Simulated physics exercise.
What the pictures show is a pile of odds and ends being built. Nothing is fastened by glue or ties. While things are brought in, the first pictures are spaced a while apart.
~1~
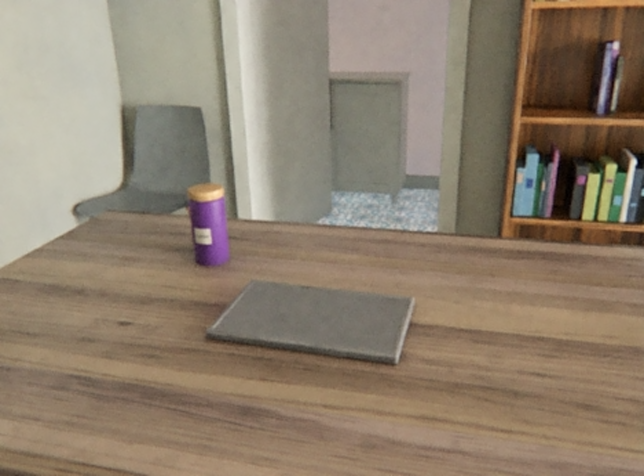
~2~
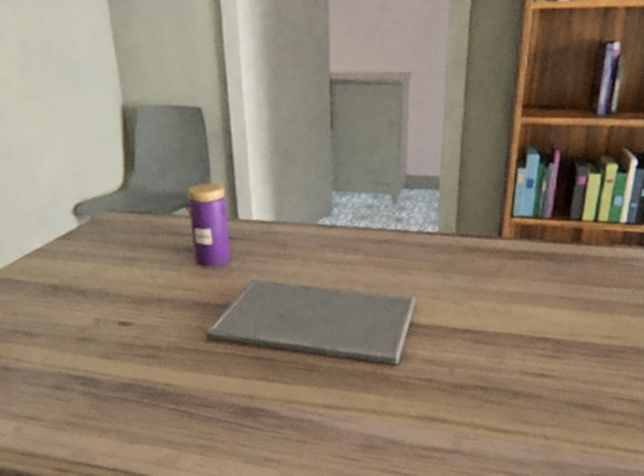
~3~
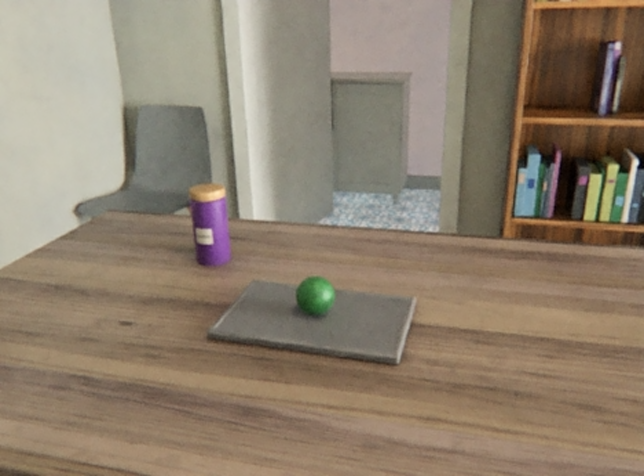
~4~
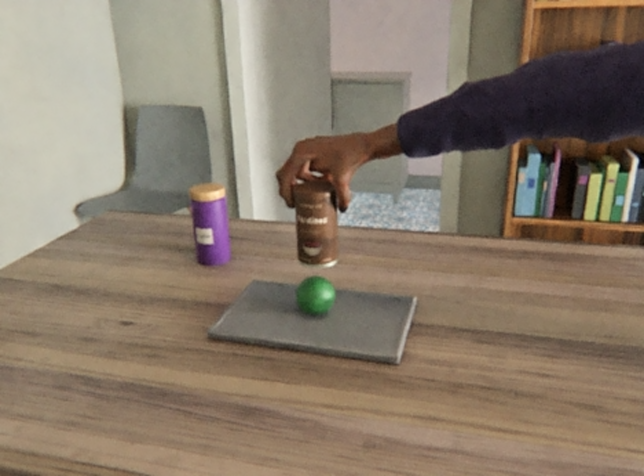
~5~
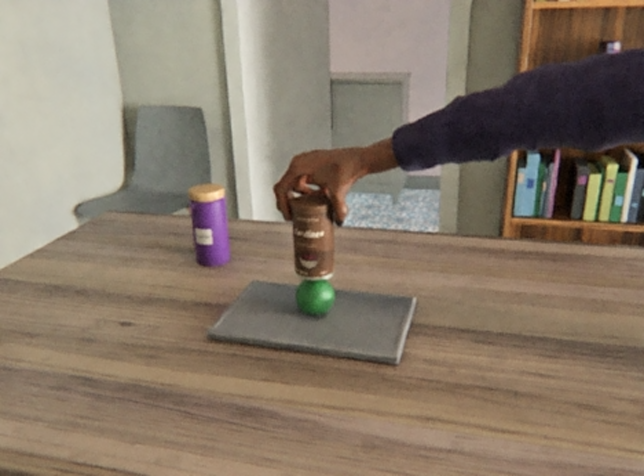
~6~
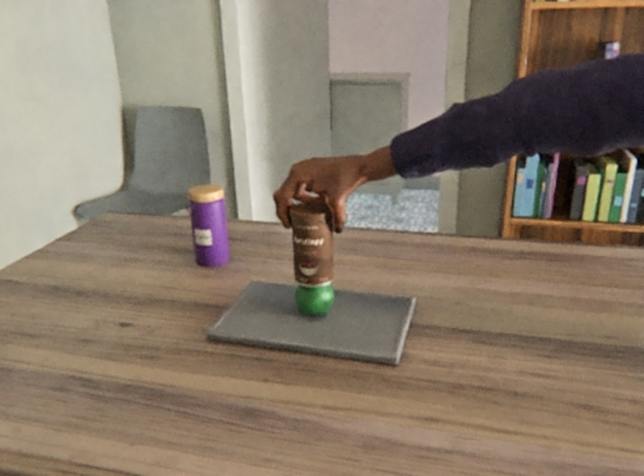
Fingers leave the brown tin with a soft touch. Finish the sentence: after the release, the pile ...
After the release, the pile tumbles.
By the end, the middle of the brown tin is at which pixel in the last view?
End position in the final view: Approximately (415, 313).
Then, 0.70 s after the last picture, brown tin tipped 51° from how it was near (357, 262).
Then, 0.90 s after the last picture, brown tin now fallen.
At rest, fallen, brown tin; the other 3 in place. Seen from the same camera at the end, brown tin near (415, 313). The pile gives way.
